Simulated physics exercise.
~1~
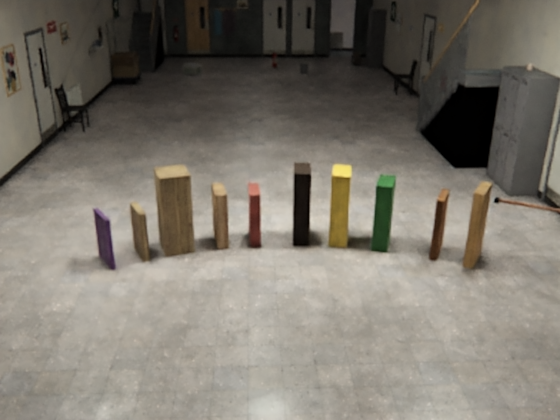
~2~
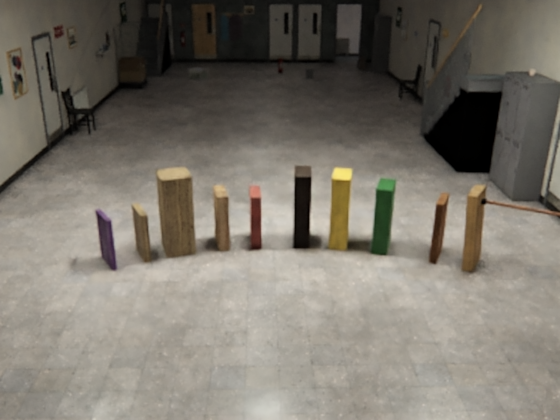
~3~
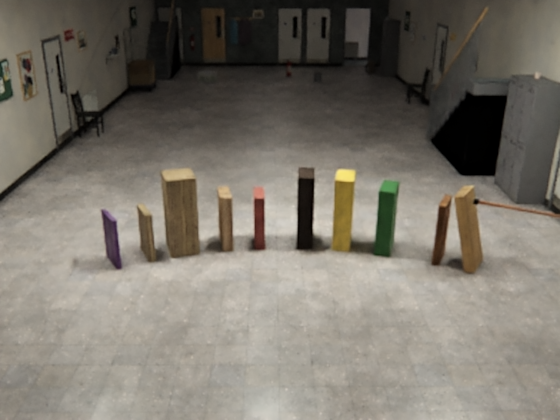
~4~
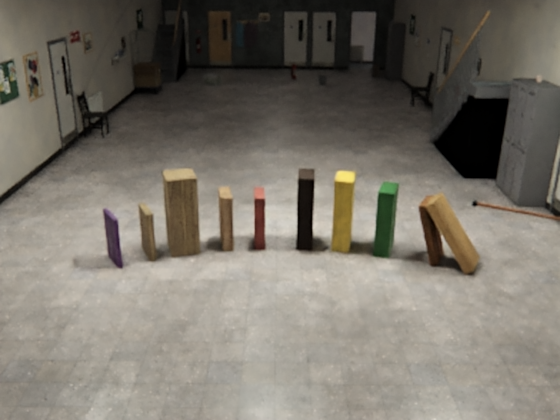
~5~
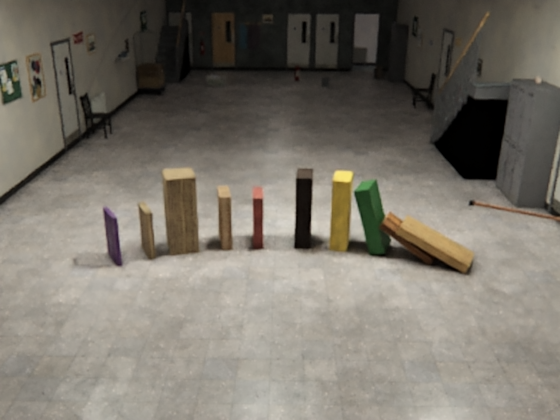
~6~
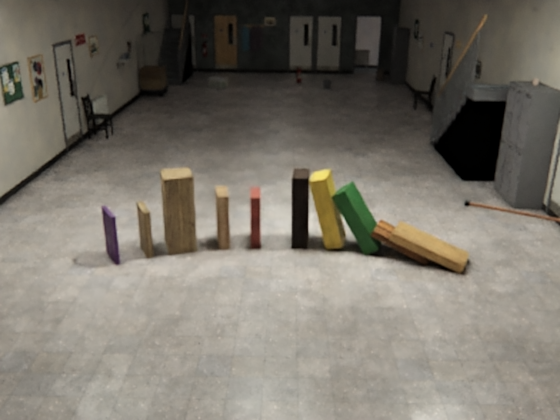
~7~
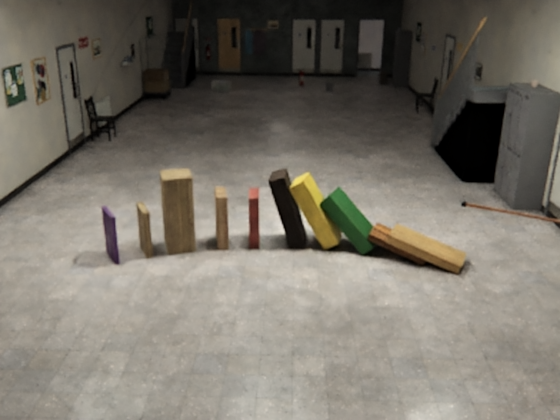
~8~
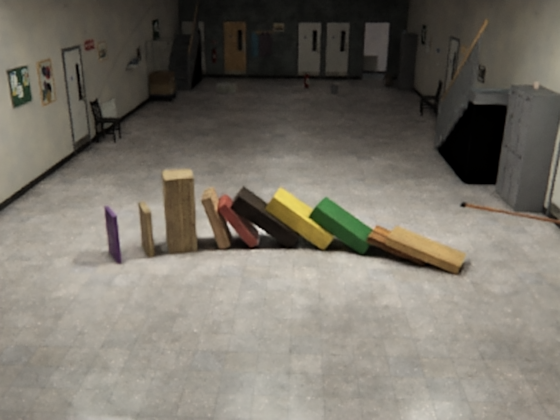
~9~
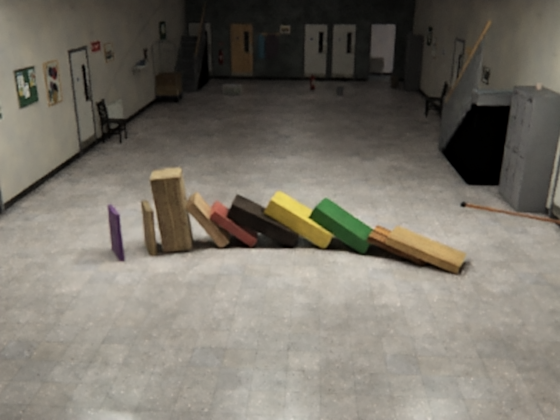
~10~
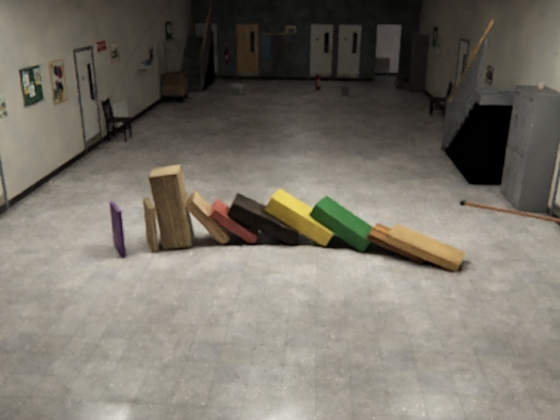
A thin pole at the right nudges the tall tan board at the end of a curved row of ten upright boards, on the grey floor of a wide hall seen from slightly above. To its left stand a brown board, then green, yellow, black, red and several wooden ones, with a purple board at the far left. The tan board tips left onto the brown one, and both go down. Green, yellow, black, red and a small wooden board topple leftward in turn. The thick wooden block stops the run, staying up with a thin board and the purple one, while the red board lies slanted among the fallen.
